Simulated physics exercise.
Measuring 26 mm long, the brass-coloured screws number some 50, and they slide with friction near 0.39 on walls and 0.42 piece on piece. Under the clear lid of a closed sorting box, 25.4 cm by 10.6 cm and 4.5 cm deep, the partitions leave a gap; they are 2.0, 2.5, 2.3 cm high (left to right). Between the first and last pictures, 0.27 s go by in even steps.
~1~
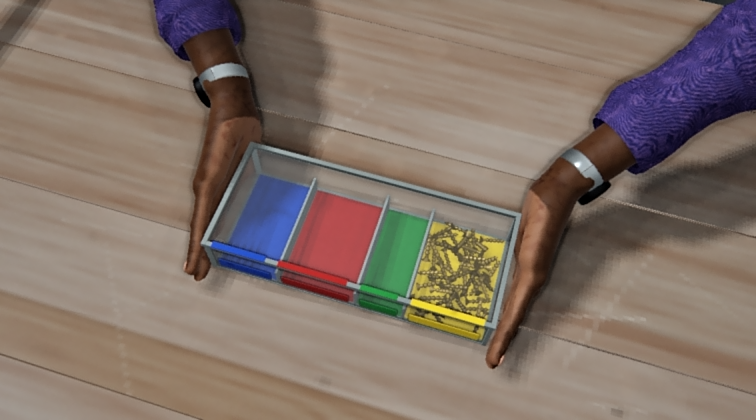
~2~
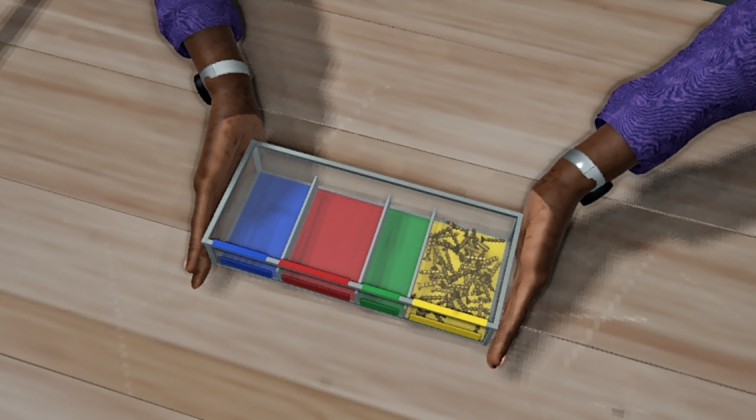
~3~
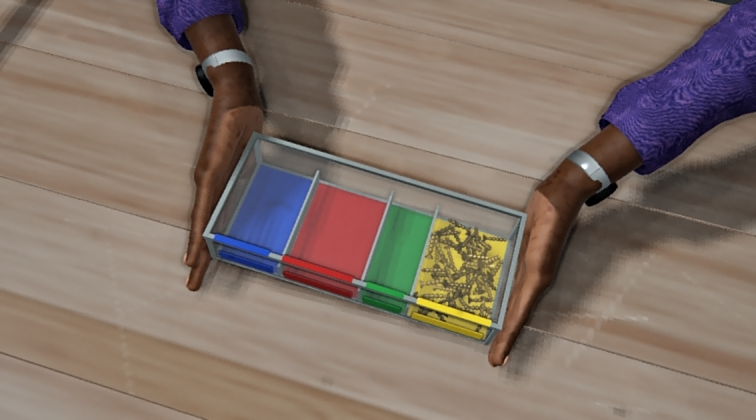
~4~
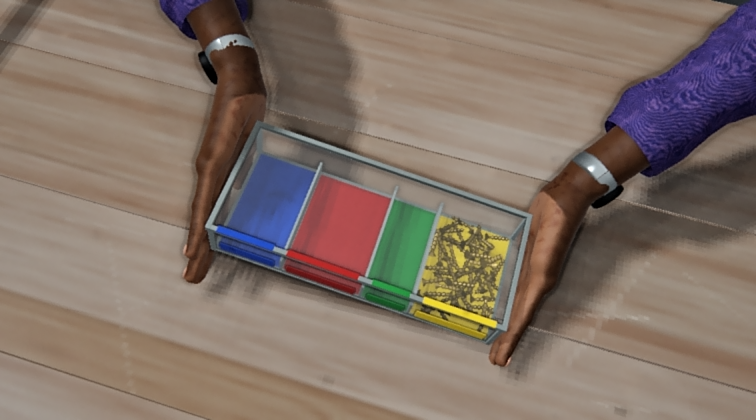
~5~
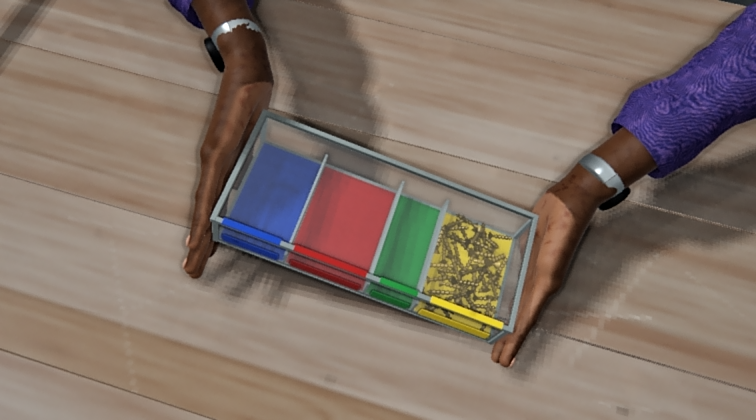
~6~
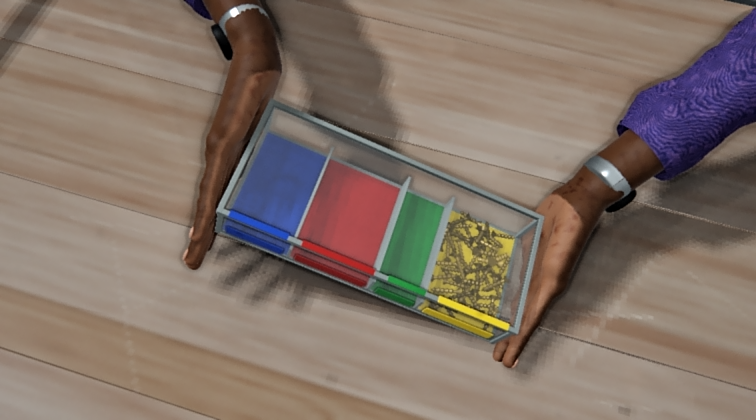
Two hands gradually tilting a clear lidded sorting box down to the right, brass-coloured screws staying in its yellow right-hand compartment.
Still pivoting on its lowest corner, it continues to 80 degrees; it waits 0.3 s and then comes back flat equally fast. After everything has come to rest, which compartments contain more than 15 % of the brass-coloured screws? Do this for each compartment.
As I see it, red: It'll probably finish at or short of fifteen percent of the pieces; blue: It'll probably finish at or short of fifteen percent of the pieces; green: It'll probably finish at or short of fifteen percent of the pieces; yellow: It'll probably finish past fifteen percent of the pieces.
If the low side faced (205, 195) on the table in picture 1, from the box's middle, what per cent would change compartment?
Estimate: Some 40 per cent.
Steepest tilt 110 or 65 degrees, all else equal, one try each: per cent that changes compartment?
Roughly 0 percent, then roughly 0 percent.
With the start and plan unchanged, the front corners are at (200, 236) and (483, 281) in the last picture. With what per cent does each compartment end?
Red 5, blue 40, green 0, yellow 55.
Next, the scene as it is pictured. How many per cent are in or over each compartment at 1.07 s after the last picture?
The split is red at 0, blue at 0, green at 0 and yellow at 100 per cent.
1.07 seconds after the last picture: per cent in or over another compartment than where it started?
At that time I'd say around 0 per cent.
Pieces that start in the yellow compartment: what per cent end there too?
100 %.
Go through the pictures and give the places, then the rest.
The first frame shows box tilt 0 degrees, front corners at (207, 242) and (492, 324); yellow 100 %.
The second frame shows box tilt 1 degrees, front corners at (208, 240) and (493, 325).
The third frame shows box tilt 4 degrees, front corners at (210, 234) and (497, 325), lowest corner right front.
The fourth frame shows box tilt 8 degrees, front corners at (212, 226) and (502, 326), lowest corner right front.
The fifth frame shows box tilt 12 degrees, front corners at (217, 217) and (508, 327), lowest corner right front.
The sixth frame shows box tilt 16 degrees, front corners at (223, 210) and (514, 329), lowest corner right front; yellow 100 %.
Then, 1.07 s after the last picture, tilt 80 degrees; yellow 100 %.
Then, 1.79 s after the last picture, tilt 40 degrees; yellow 100 %.
Then, 2.53 s after the last picture, tilt 0 degrees; yellow 100 %.
In the end, red 0 %, blue 0 %, green 0 %, yellow 100 %.
